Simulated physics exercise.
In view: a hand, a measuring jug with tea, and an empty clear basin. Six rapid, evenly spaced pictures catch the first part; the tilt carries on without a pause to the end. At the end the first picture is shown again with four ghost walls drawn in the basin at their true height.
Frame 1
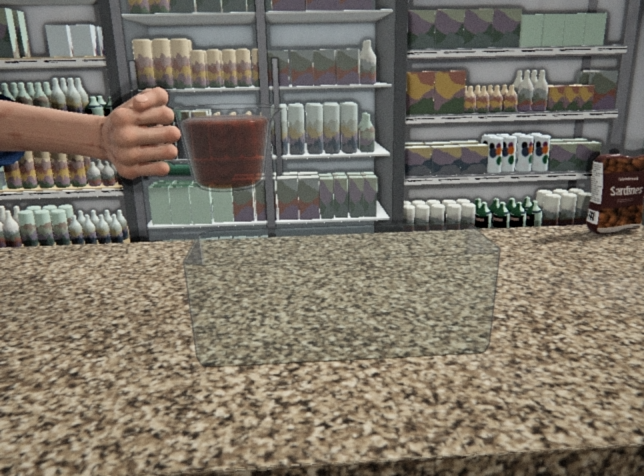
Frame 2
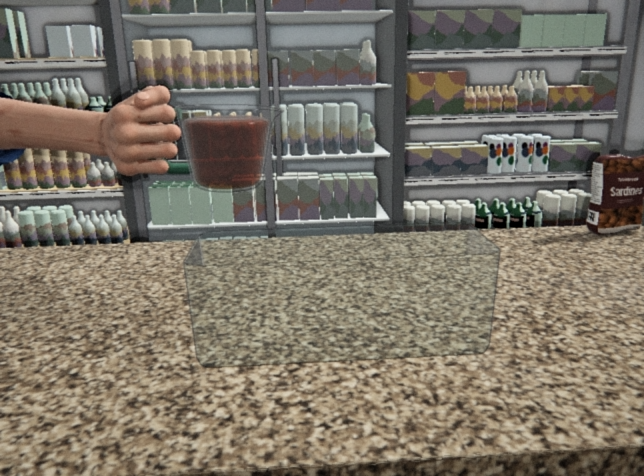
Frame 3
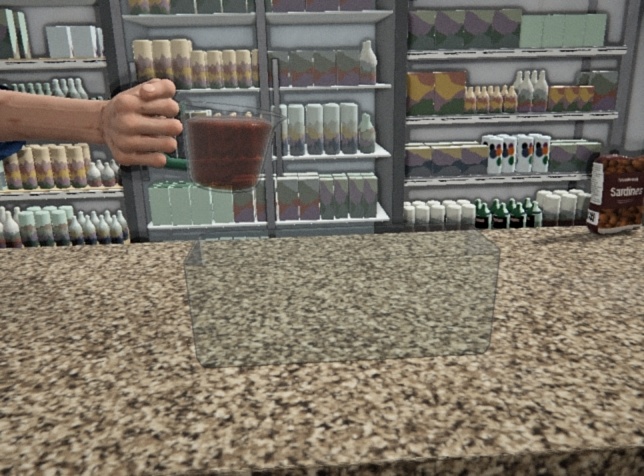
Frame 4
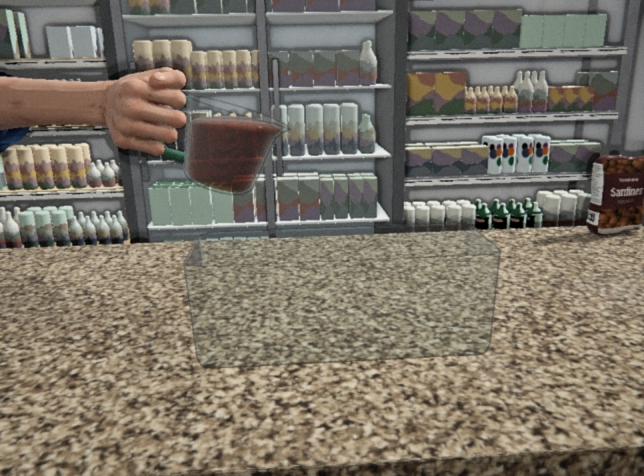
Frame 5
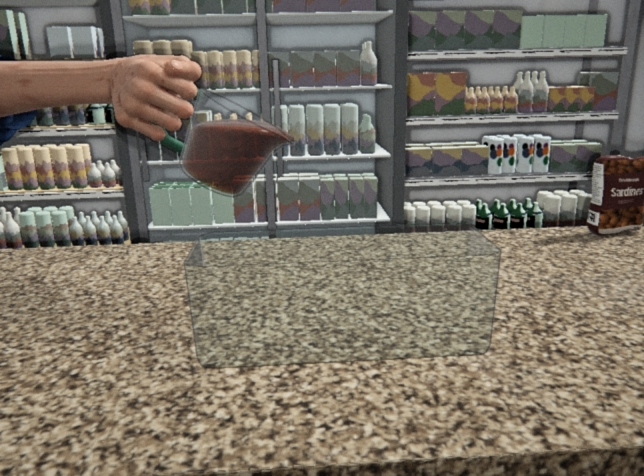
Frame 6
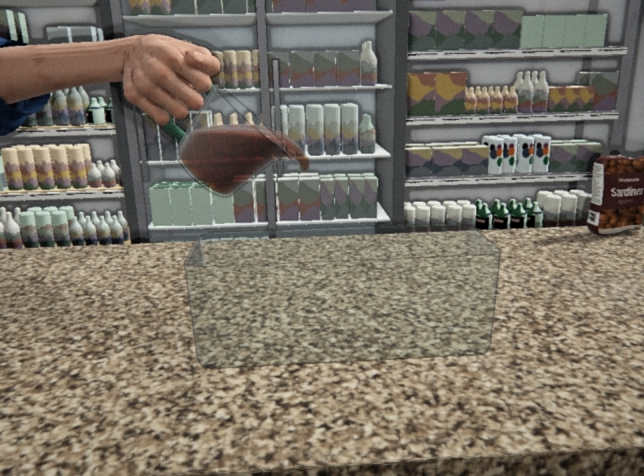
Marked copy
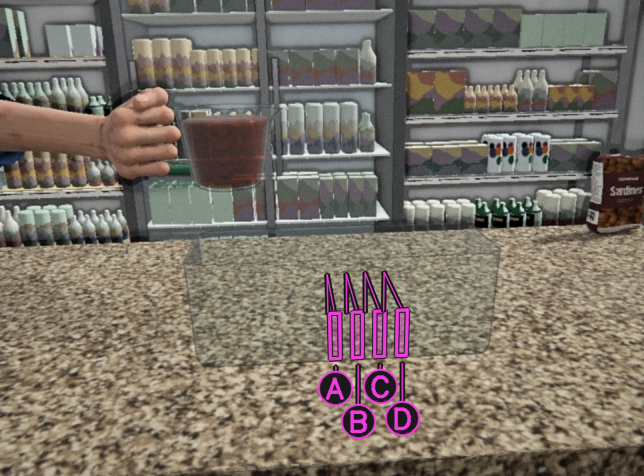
In a shop, seen from a fixed view behind a speckled brown stone counter, shelves of bottles and boxes line the back wall. An empty clear basin sits mid-counter, a dark sardine box stands at right, and a hand from the left holds a clear jug of reddish-brown liquid. The hand holds nearly still, then rises slightly and tilts the jug rightward, bringing liquid over its lip.
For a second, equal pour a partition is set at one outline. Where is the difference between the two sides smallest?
Best: A.
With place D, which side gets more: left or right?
The left one.
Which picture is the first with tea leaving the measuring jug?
In picture 5.
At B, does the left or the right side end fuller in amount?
More ends on the left.
In magenta, A at (335, 366); B at (358, 365); C at (380, 364); D at (402, 362).
If A is chosen, about 53 % ends left of the wall and 47 % right of it.
If B is chosen, about 89 % ends left of the wall and 9 % right of it.
If C is chosen, about 94 % ends left of the wall and 4 % right of it.
If D is chosen, about 97 % ends left of the wall and 2 % right of it.
